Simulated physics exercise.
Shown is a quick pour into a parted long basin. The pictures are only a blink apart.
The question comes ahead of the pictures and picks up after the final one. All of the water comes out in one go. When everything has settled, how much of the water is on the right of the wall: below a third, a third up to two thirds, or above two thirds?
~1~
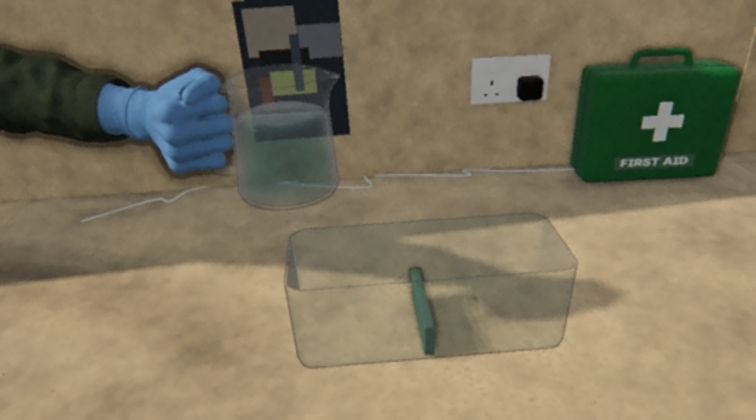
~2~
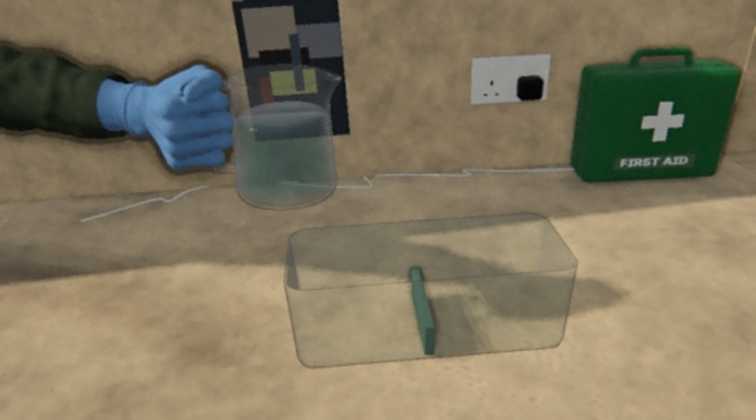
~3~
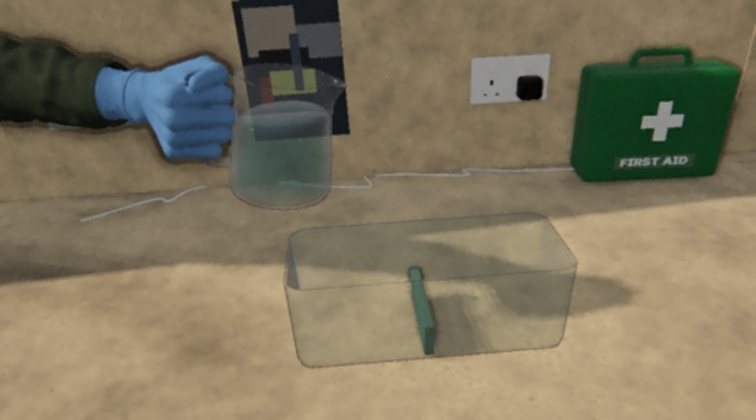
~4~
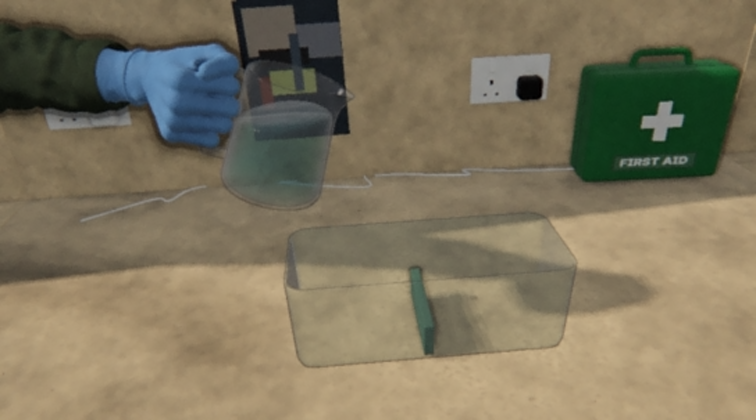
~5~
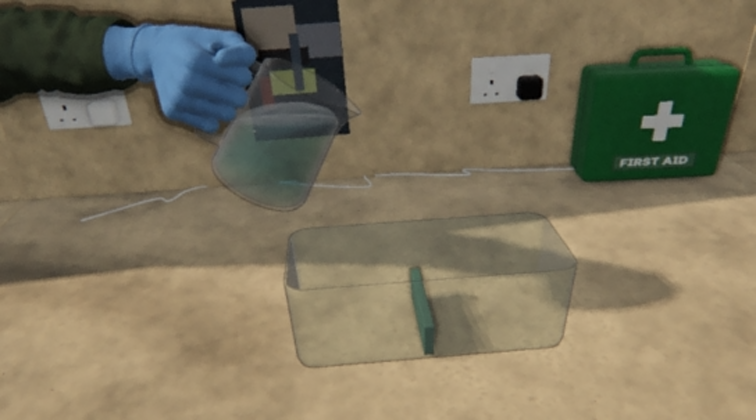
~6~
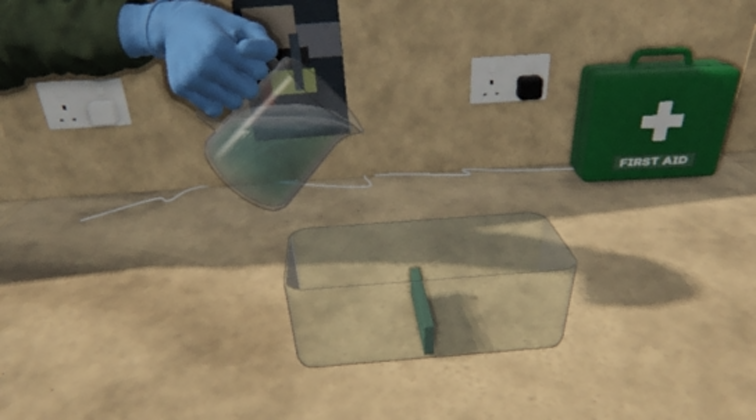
The share right of the wall fails to exceed two thirds but reaches one third.
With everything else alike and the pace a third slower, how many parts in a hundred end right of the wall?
About 50 in a hundred.
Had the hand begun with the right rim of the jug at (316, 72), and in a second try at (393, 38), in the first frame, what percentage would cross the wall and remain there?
First place gives some 10 %, second place some 85 %.
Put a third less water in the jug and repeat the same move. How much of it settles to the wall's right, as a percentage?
My estimate is about 25 percent.
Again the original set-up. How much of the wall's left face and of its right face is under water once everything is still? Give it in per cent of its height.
Left side roughly 40, right side roughly 40.
A moment on, the jug is tipped on its side and 70 per cent is still to pour, 6 is left of the wall and 0 right of it.
Next, the jug is tipped on its side and 31 per cent is still to pour, 26 is left of the wall and 22 right of it.
Then the jug is tipped on its side and 14 per cent is still to pour, 33 is left of the wall and 45 right of it.
Later the jug is tipped on its side and 6 per cent is still to pour, 44 is left of the wall and 46 right of it.
Finally, 52 per cent lies left of the wall, 46 right of it and 1 outside.
